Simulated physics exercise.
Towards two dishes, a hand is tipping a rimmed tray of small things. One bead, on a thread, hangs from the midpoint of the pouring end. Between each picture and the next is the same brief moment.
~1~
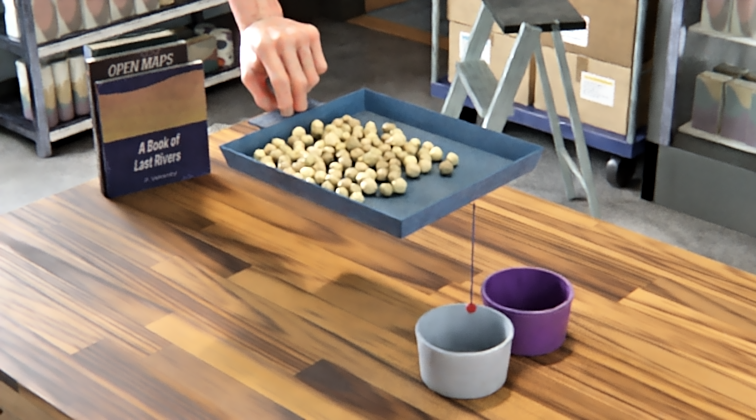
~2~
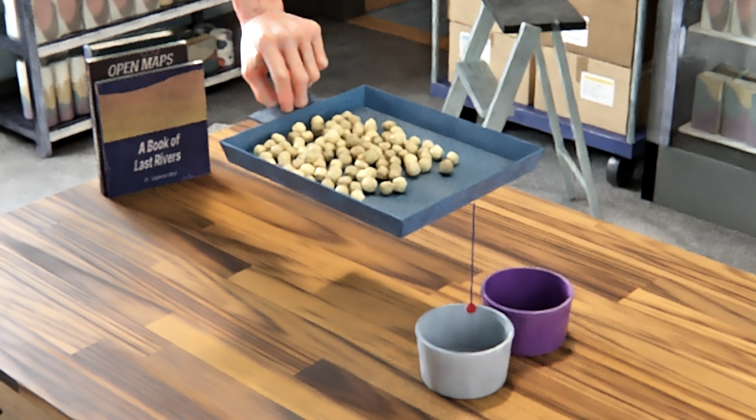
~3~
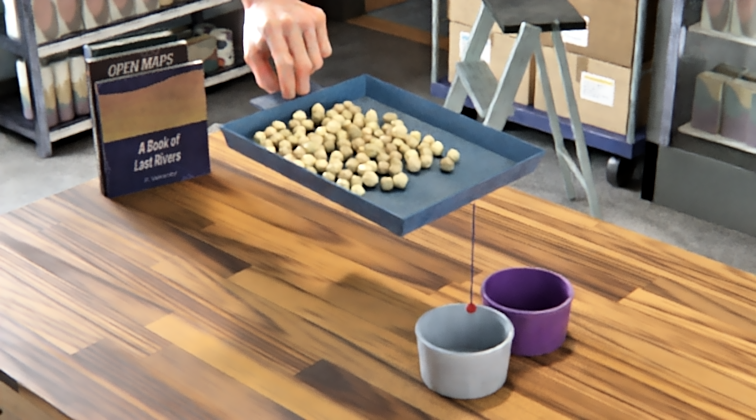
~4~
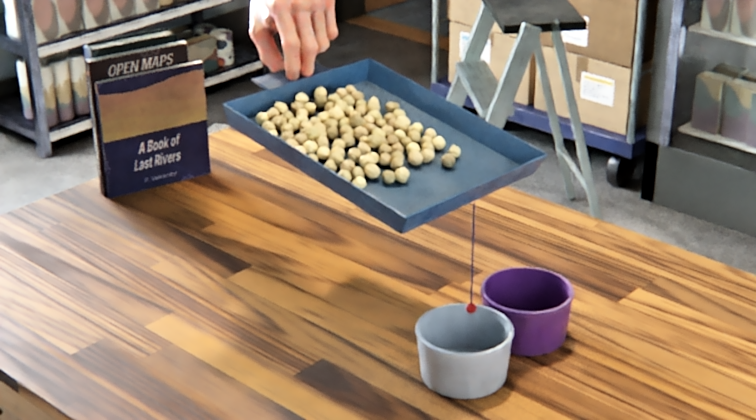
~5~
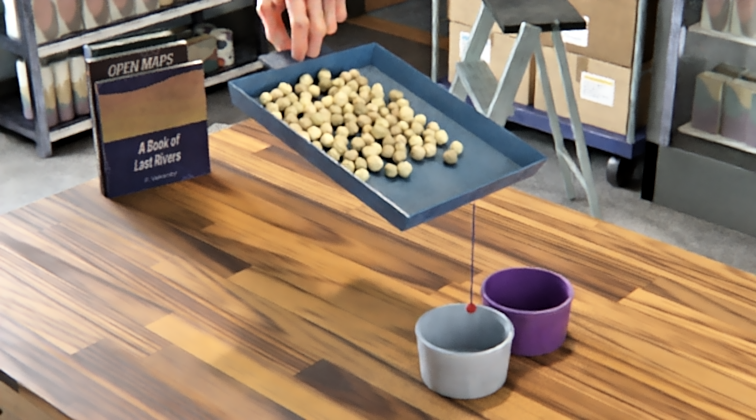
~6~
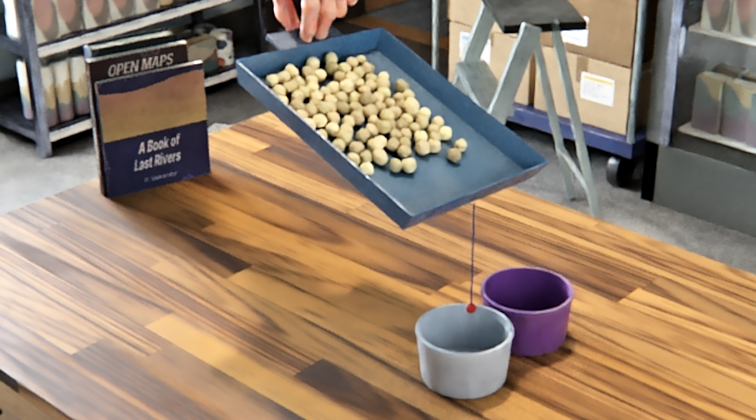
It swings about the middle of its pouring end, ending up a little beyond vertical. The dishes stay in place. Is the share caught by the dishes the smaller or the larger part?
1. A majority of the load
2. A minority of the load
(2) A minority of the load.
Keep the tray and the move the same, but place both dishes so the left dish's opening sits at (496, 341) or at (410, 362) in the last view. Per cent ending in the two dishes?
70 and 0 %.
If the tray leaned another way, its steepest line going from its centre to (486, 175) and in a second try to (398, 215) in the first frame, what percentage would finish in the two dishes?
For the first aim it is 60 in a hundred, for the second 0 in a hundred.
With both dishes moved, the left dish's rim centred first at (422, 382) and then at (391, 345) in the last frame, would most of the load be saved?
Result, first place: Not as much as half; second place: Not as much as half.
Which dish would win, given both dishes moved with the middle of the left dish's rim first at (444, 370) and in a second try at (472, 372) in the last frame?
First try, the rightmost dish; second try, the rightmost dish.
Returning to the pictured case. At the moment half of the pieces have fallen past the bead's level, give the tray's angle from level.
Roughly 120 degrees of tilt.
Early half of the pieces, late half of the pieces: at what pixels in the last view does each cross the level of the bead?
(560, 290) first, (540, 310) later.
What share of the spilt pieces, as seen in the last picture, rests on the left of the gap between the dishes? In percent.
Left share: Close to 0 %.
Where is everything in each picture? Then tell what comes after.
In the first frame, corners of the pouring end near (401, 215) and (535, 148), level; middle of the load near (343, 157), macadamia nuts; left dish near (501, 364); right dish near (563, 323); bead on its thread near (471, 308).
In the second frame, corners of the pouring end near (402, 215) and (536, 148), level; middle of the load near (343, 154).
In the third frame, corners of the pouring end near (403, 214) and (537, 150), tipped barely, lowest at the right corner; middle of the load near (344, 145).
In the fourth frame, corners of the pouring end near (406, 212) and (539, 153), tipped a little, lowest at the right corner; middle of the load near (346, 133).
In the fifth frame, corners of the pouring end near (409, 211) and (540, 156), tipped clearly, lowest at the right corner; middle of the load near (350, 120).
In the sixth frame, corners of the pouring end near (412, 210) and (541, 159), tipped clearly, lowest at the right corner; middle of the load near (356, 109); left dish near (501, 364); right dish near (563, 323).
Shortly afterwards, tray tipped steeply; all but a few on the tray; a little in the air.
Next, tray tipped past a quarter turn; the bulk on the tray; a little in the right dish; near a quarter outside both; only a few in the air.
Some moments later, tray tipped past a quarter turn; near a third in the right dish; near two thirds outside both.
In the end, tray tipped past a quarter turn; none at all in the left dish; near a third in the right dish; near two thirds outside both.
